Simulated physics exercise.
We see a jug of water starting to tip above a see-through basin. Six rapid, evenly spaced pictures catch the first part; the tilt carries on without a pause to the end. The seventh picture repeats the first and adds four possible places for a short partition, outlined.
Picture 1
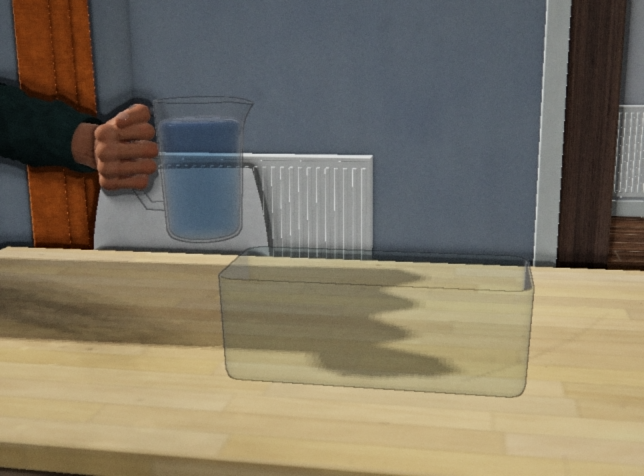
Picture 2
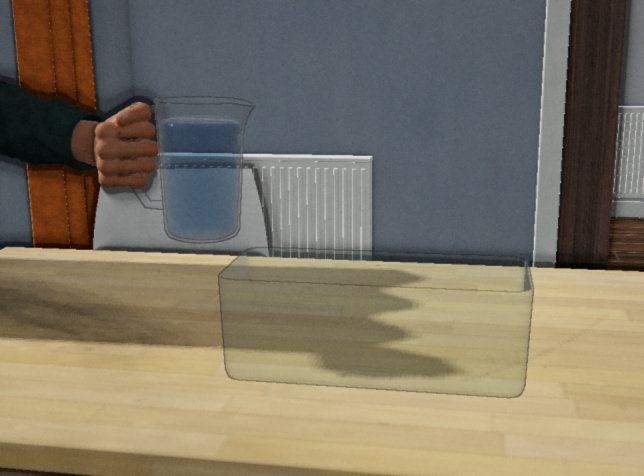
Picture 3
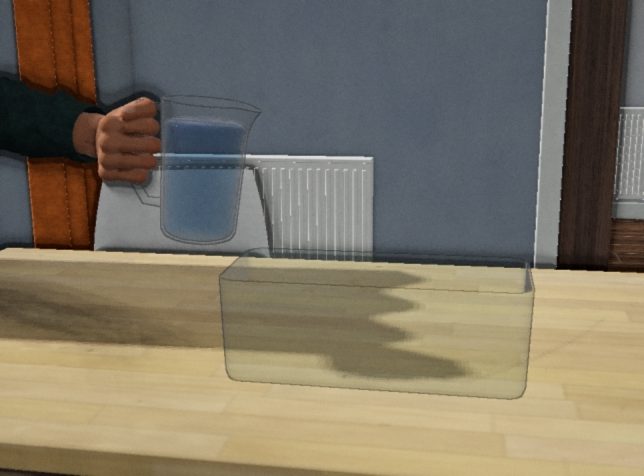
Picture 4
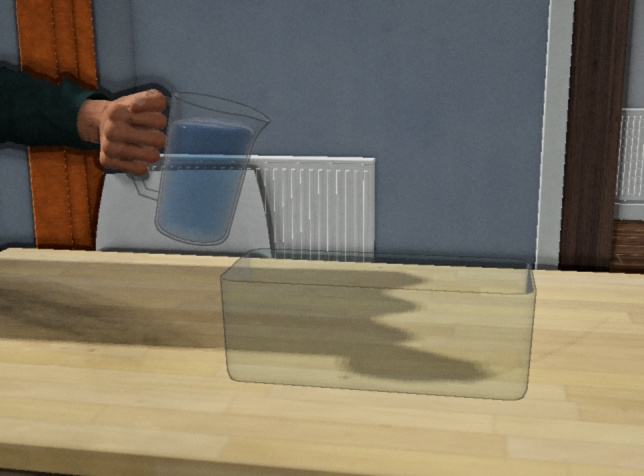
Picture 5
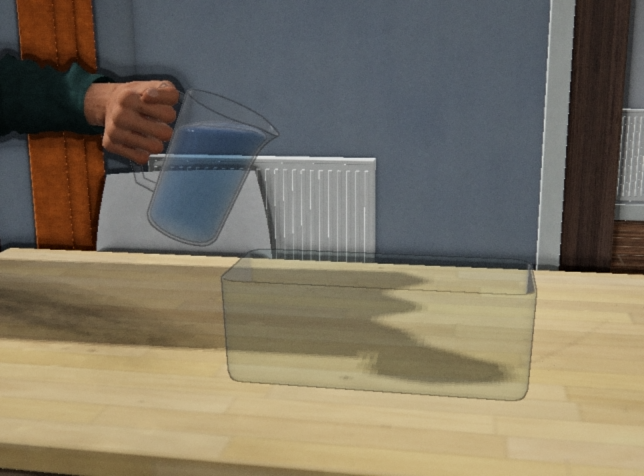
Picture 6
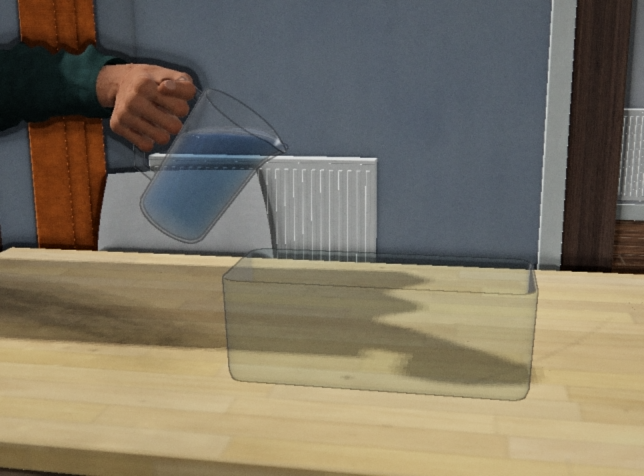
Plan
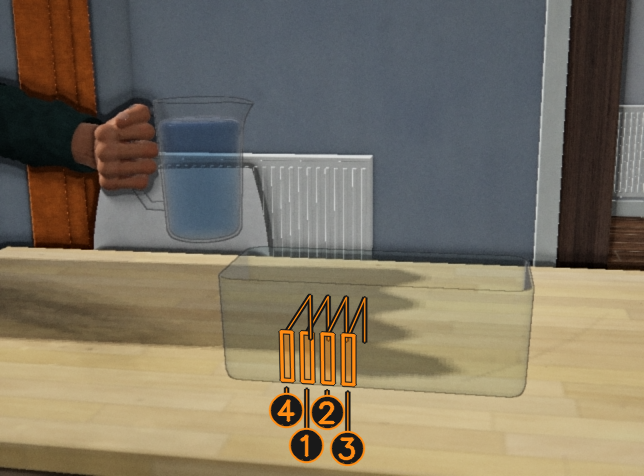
A clear jug of blue water, gripped by a hand in a dark green sleeve, starts upright above the left side of an empty see-through basin on a wooden table. The hand gradually tilts it to the right, its base swinging left, until the water reaches the lip.
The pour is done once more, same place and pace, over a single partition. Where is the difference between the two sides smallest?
It is 1.
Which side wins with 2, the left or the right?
The left side.
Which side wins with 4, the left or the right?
The right one.
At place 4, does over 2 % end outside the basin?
No, it does not.
On the marked copy, 1 at (306, 389); 2 at (327, 390); 3 at (347, 392); 4 at (286, 388).
Choosing 1, about 48 % ends left of the wall and 52 % right of it.
Choosing 2, about 80 % ends left of the wall and 16 % right of it; 4 % is lost outside.
Choosing 3, about 93 % ends left of the wall and 5 % right of it; 3 % is lost outside.
Choosing 4, about 14 % ends left of the wall and 86 % right of it.
